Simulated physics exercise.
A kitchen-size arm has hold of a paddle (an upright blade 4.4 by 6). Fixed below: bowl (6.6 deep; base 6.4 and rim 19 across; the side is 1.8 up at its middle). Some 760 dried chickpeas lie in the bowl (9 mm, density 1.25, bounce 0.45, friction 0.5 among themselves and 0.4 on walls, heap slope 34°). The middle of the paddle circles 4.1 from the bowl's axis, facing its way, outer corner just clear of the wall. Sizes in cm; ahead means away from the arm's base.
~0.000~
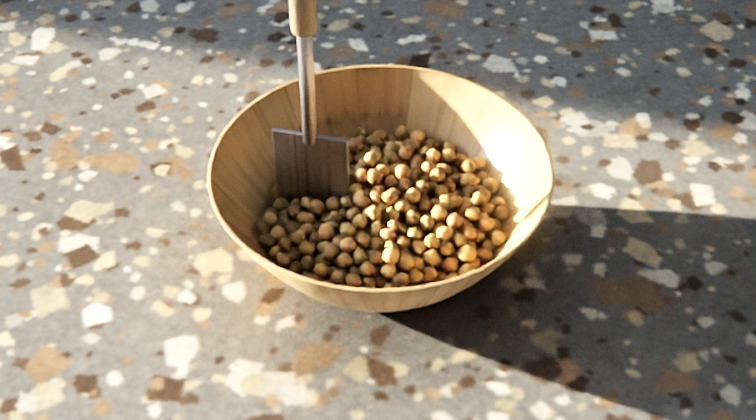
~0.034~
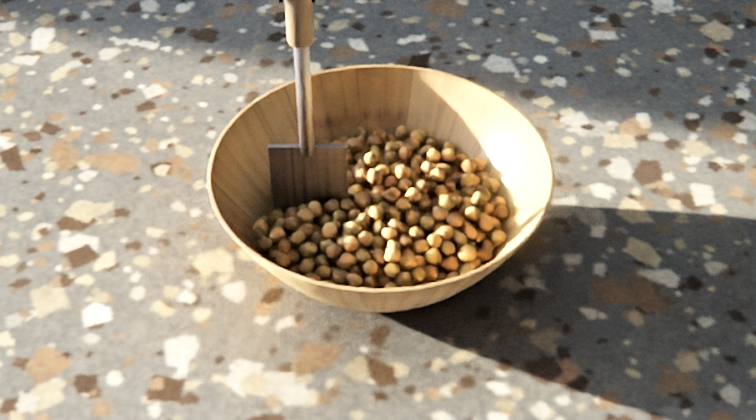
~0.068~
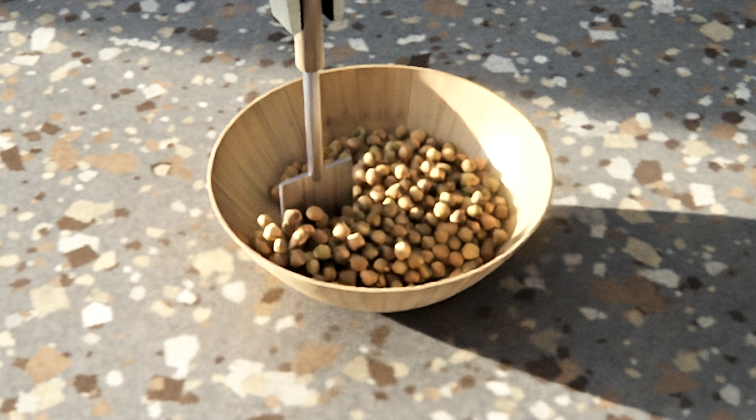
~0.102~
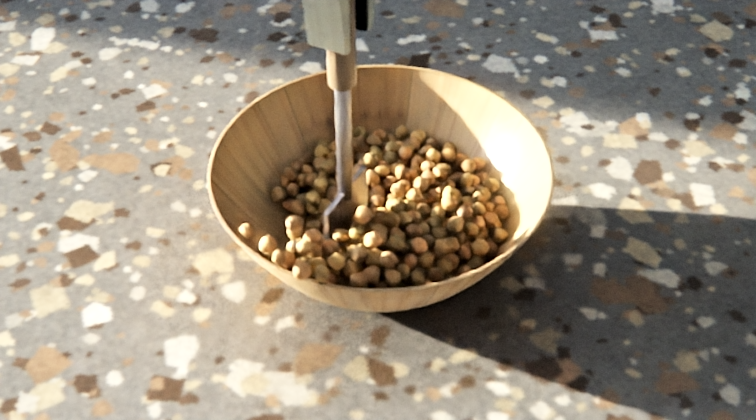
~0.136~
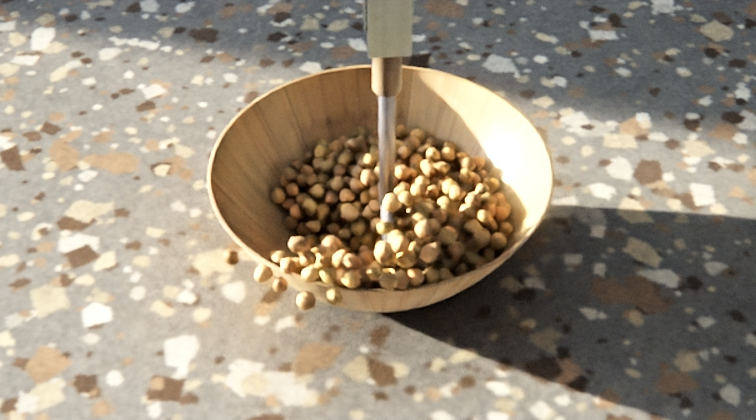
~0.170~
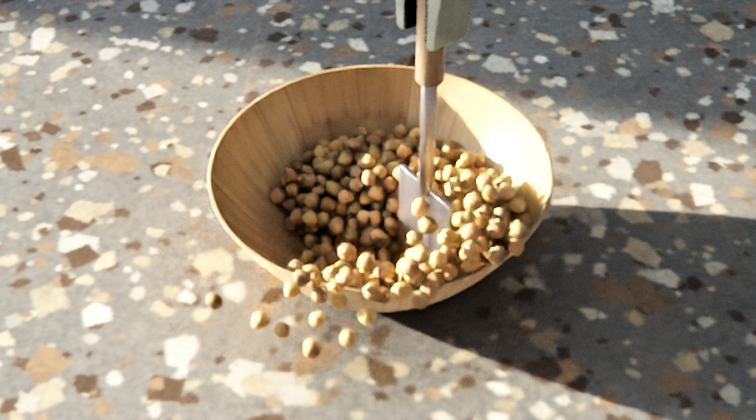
On a sunlit speckled stone surface, a robotic arm sweeping a paddle rightward through a wooden bowl of chickpeas, knocking several over the near rim.
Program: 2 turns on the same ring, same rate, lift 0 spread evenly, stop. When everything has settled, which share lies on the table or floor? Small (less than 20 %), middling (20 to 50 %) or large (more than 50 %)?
Share on the table or floor: Middling (20 to 50 %).
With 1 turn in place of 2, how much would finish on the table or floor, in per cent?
Then about 30 per cent.
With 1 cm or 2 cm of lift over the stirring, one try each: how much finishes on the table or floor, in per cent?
Some 30 and 25 per cent.
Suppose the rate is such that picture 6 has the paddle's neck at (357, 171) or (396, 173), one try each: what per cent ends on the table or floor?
About 15 and 30 per cent.
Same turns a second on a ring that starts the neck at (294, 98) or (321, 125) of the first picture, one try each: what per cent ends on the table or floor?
About 40 and 30 per cent.
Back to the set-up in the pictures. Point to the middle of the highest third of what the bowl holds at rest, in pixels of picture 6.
At about (317, 228).
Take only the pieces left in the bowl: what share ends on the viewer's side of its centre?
Roughly 55 per cent.
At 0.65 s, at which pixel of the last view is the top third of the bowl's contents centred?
Around (462, 160).
By 0.41 s, 5° round, highest piece 11 above the table; 557 in the bowl, 139 on the table or floor, 62 in flight or on the tool.
By 0.65 s, 229° round, highest piece 9 above the table; 491 in the bowl, 251 on the table or floor, 16 in flight or on the tool.
By 0.97 s, 0° round, highest piece 6 above the table; 446 in the bowl, 312 on the table or floor.
By 1.67 s, 0° round, highest piece 6 above the table; 446 in the bowl, 312 on the table or floor.
Final count, 446 in the bowl, 312 on the table or floor. That is 41 % on the table or floor.
